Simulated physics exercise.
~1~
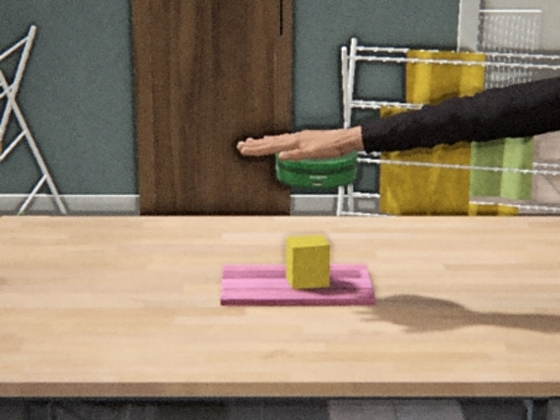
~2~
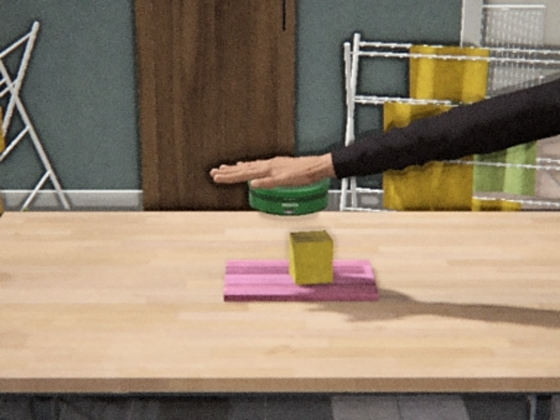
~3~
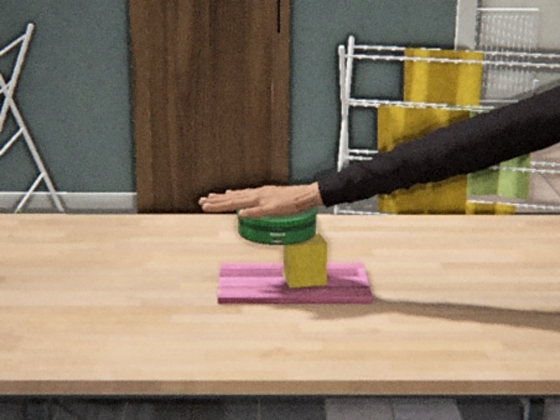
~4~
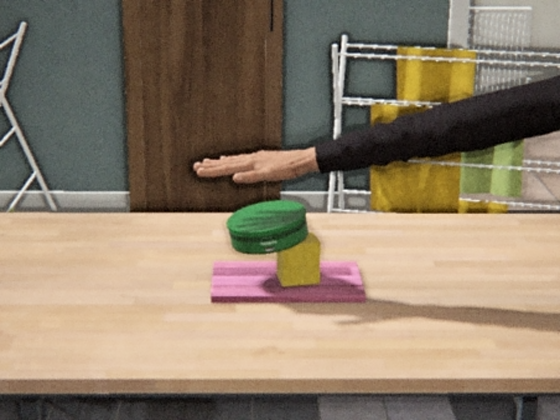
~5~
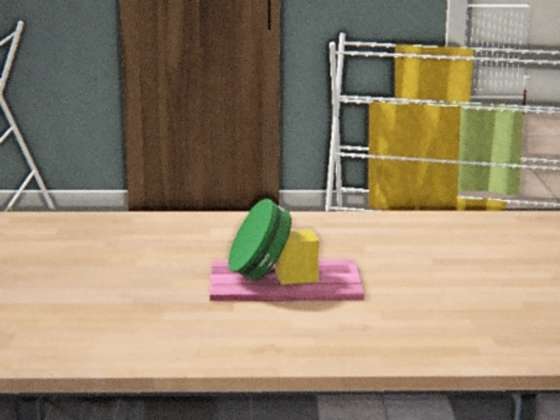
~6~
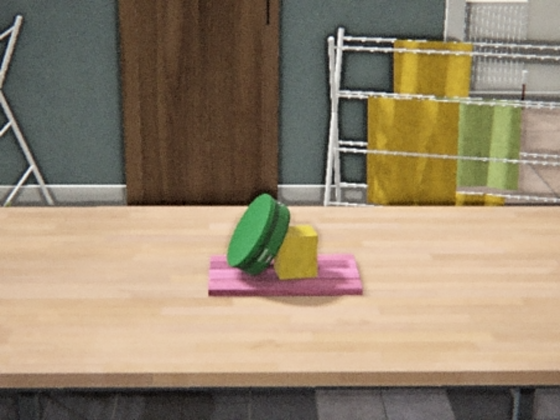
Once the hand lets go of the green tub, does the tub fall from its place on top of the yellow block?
Yes, the green tub tips over to the left and slides down, ending up leaning against the side of the yellow block. The block stays standing on the pink board.
Green tub tipping off a yellow block after a hand lets go, ending steeply tilted against it on a pink board.
